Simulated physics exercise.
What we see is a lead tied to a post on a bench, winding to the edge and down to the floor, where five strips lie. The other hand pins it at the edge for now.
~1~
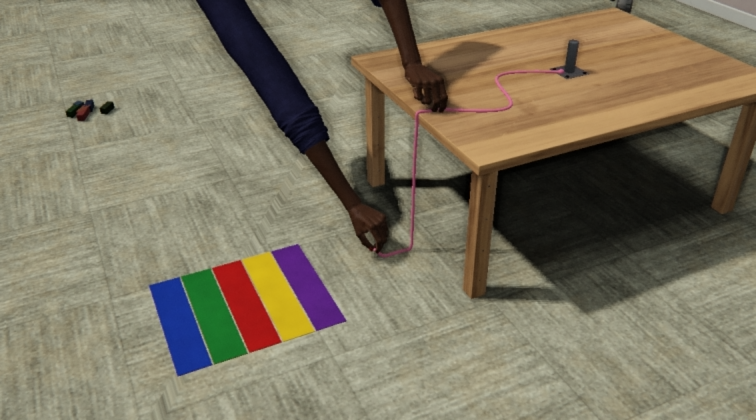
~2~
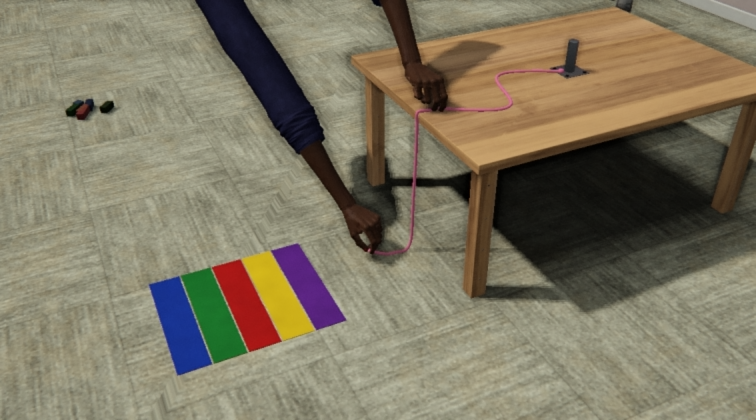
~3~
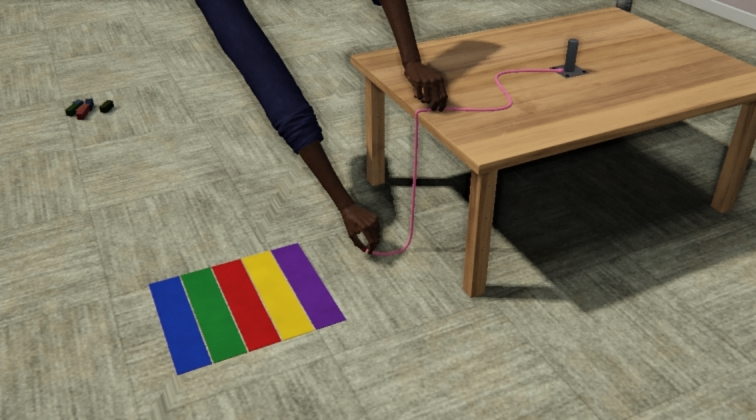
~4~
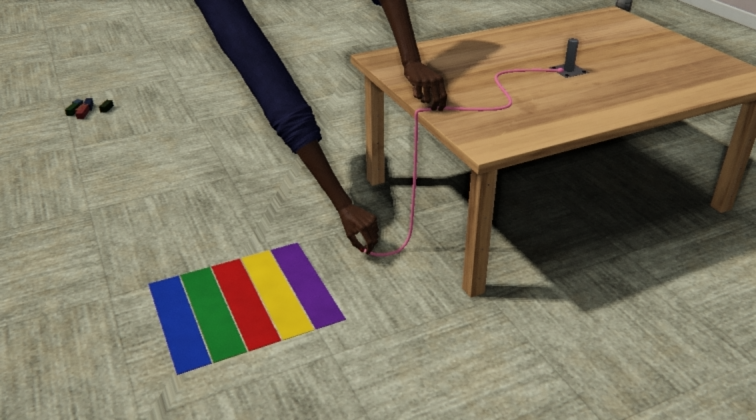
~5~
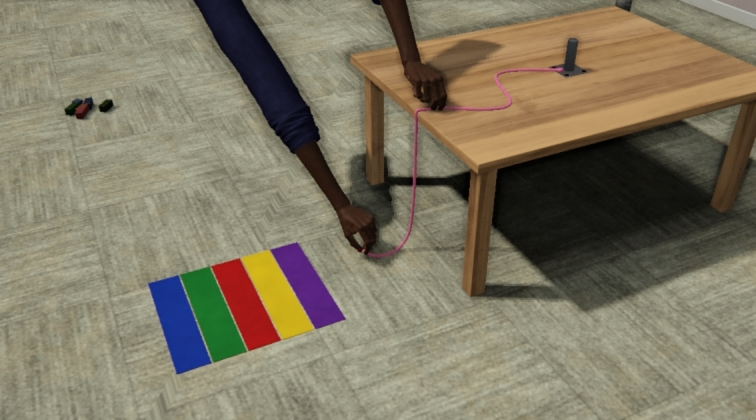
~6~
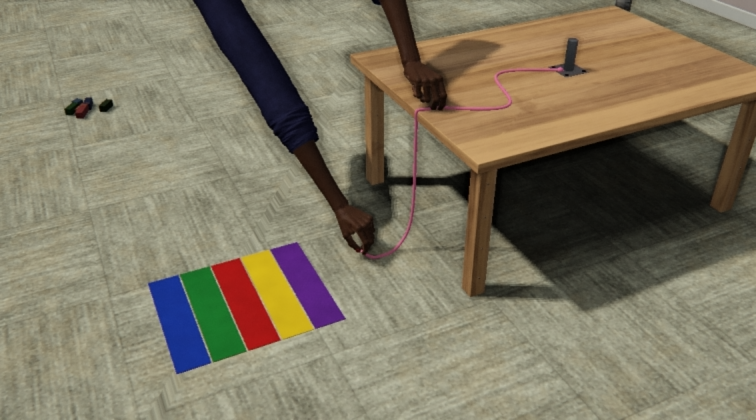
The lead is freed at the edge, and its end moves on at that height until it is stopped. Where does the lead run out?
It gets as far as the green strip.
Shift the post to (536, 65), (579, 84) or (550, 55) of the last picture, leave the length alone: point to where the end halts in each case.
Try by try, around (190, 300), (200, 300) and (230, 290).
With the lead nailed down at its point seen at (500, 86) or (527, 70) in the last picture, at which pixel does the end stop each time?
In that order: (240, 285) and (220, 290).
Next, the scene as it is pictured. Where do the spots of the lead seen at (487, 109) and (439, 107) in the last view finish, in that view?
About (427, 108), and the other about (390, 137).
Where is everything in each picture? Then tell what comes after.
End (375, 249); purple (322, 310); yellow (291, 320); red (258, 331); green (224, 341); blue (189, 353), in the first picture.
End (369, 250); lead through (532, 71) (501, 88) (488, 110) (419, 114) (415, 178) (412, 233), in the second picture.
End (367, 250), in the third picture.
End (365, 251); lead through (532, 71) (501, 87) (488, 110) (419, 113) (415, 177) (410, 233), in the fourth picture.
End (363, 251), in the fifth picture.
End (362, 251); lead through (531, 70) (501, 87) (487, 109) (419, 113) (415, 177) (407, 232), in the sixth picture.
Soon after, end near (268, 278); over yellow.
Then, end near (233, 289); over red.
At full stretch, end near (213, 295); over green. The green one.
